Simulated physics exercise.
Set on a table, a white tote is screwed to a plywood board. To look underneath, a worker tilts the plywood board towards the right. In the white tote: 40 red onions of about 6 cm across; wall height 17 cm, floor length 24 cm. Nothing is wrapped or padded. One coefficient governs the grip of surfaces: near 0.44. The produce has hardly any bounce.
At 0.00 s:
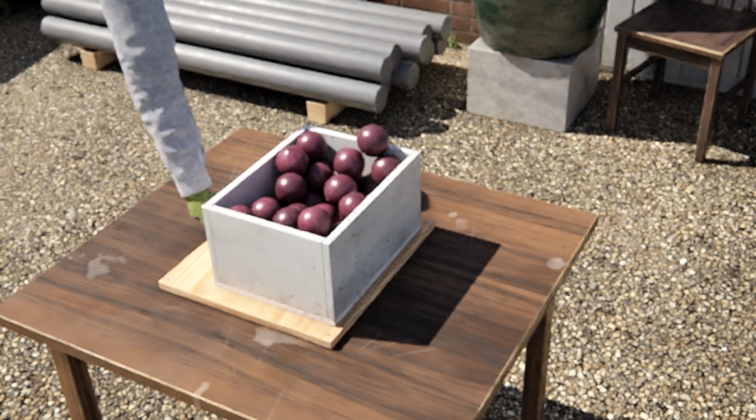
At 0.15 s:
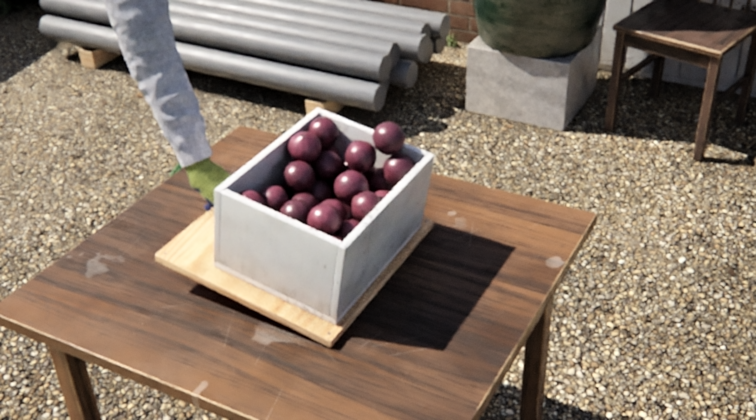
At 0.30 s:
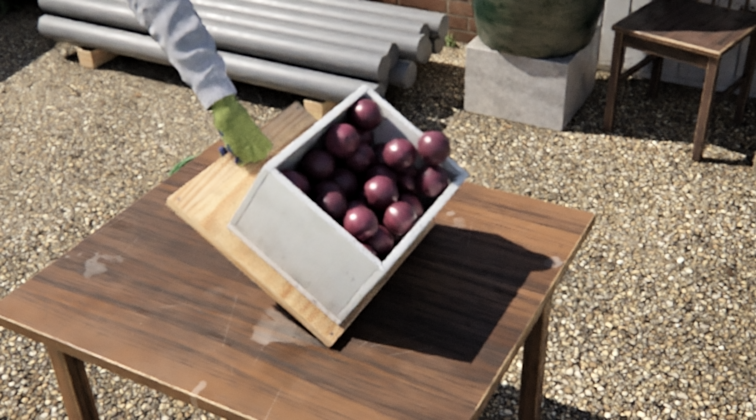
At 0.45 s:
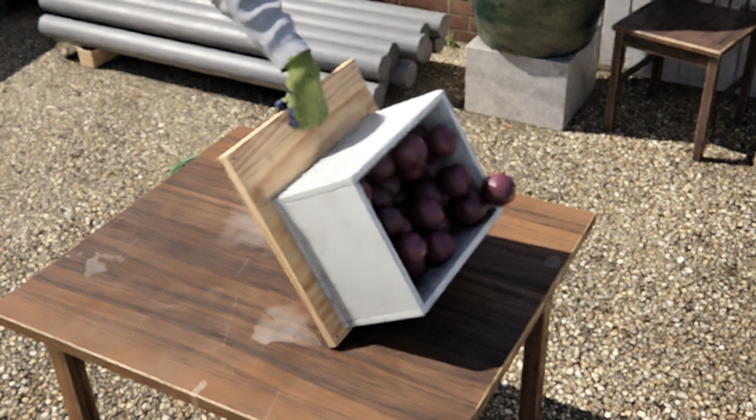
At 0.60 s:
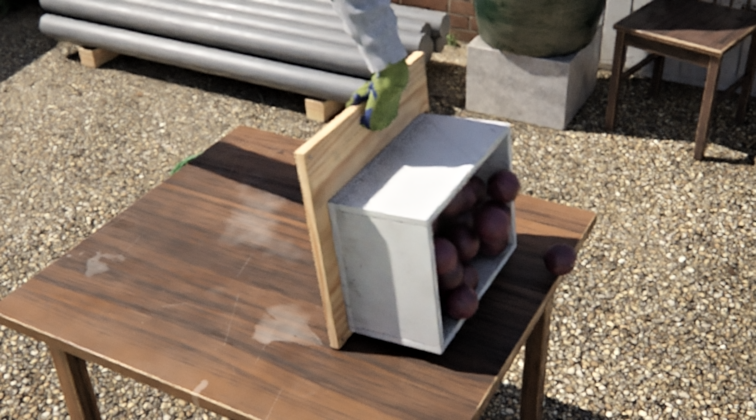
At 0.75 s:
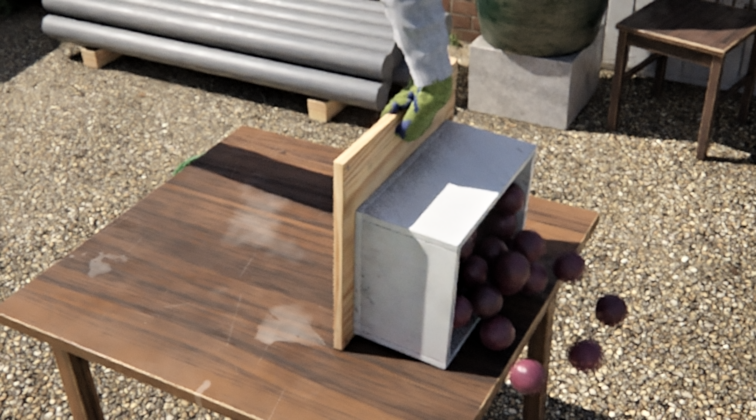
A gloved hand in a grey sleeve tilts a plywood board carrying a white tote of dark red onions on a brown wooden table, seen from above in a sunlit gravel yard. Grey pipes, a large green pot on a concrete block and a dark wooden stool stand behind. The board swings up rightwards past upright, and several onions tumble out over the table's right side, while the camera stays still.
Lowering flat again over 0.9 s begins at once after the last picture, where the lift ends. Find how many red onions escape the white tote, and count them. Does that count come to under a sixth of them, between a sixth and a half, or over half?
Over half.
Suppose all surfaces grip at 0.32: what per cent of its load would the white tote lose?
White tote 60 per cent.
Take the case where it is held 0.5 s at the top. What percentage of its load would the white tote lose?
In that case the white tote sheds 70 percent of its load.
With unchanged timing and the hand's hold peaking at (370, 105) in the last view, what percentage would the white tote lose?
White tote: 30 %.
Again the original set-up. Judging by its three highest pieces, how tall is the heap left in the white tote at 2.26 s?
It reaches close to 12 cm.
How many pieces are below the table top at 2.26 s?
Around 20.
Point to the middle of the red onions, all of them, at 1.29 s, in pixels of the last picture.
Centre: About (516, 308) px.
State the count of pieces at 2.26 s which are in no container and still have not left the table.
Some 5 in number.
After 0.99 s, tilt 78°; the white tote is down by 21 of 40.
After 1.29 s, tilt 33°; the white tote is down by 24 of 40.
After 1.71 s, tilt 0°; the white tote is down by 24 of 40.
When it is over (at 2.26 s), the white tote is down by 24 of 40. Asked share, 24 of 40, 60 per cent.
